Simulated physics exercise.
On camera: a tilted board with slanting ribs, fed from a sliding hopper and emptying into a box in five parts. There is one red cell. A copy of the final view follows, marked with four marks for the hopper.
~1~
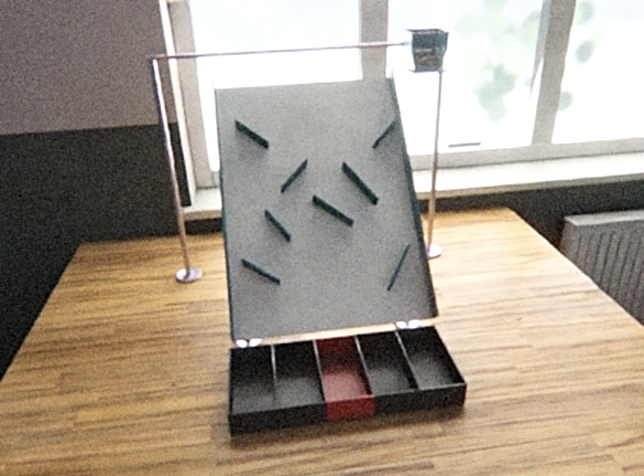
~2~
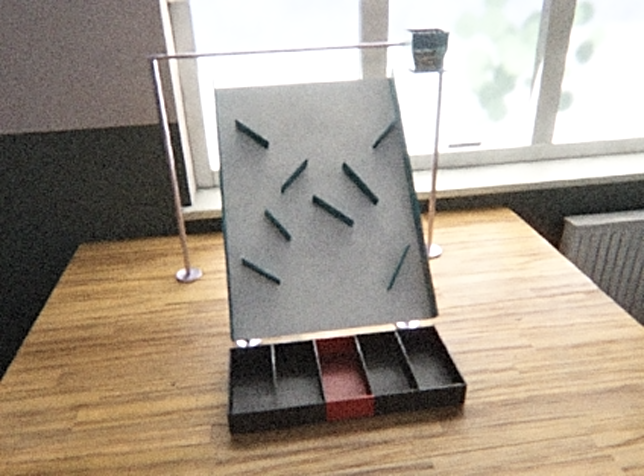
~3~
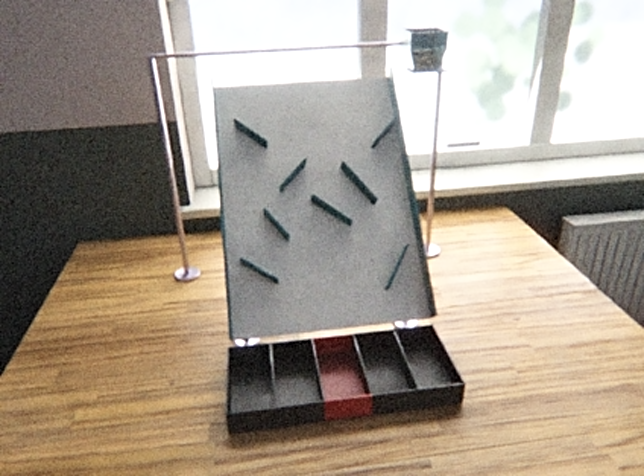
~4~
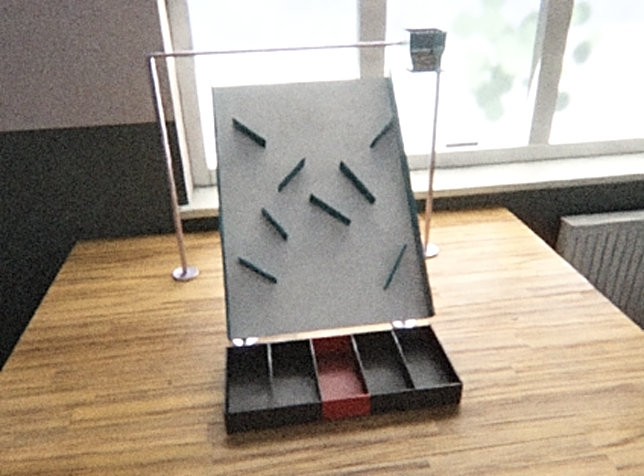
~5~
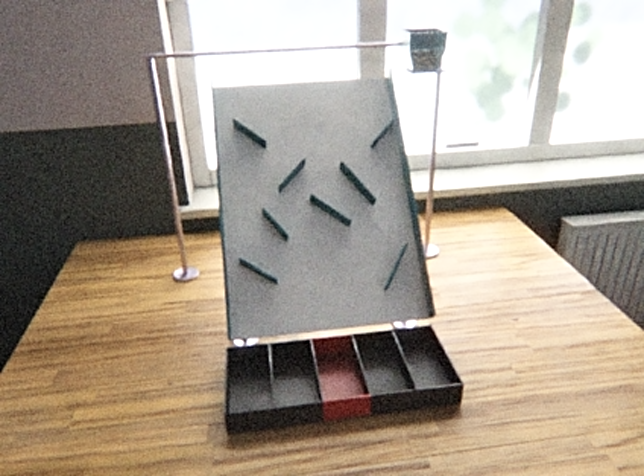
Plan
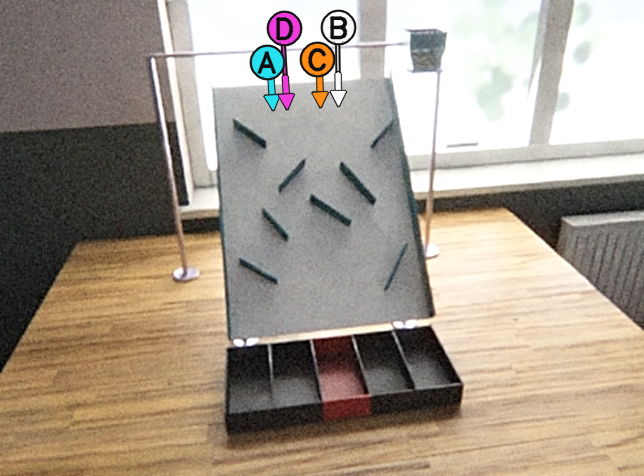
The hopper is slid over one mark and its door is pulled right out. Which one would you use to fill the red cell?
A works best here.
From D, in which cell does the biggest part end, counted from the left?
The third.
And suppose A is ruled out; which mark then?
D.
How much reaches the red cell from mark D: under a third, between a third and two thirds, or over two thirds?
It is between a third and two thirds.
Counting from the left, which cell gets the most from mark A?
The third.
On the marked copy, mark A meets the board at (272, 104); mark B meets the board at (338, 100); mark C meets the board at (320, 101); mark D meets the board at (286, 103).
With A, close to two thirds in the red cell, close to a third in other cells.
With B, a small share in the red cell, the bulk in other cells, only a few outside the box.
With C, a small share in the red cell, the bulk in other cells.
With D, close to half in the red cell, close to half in other cells.
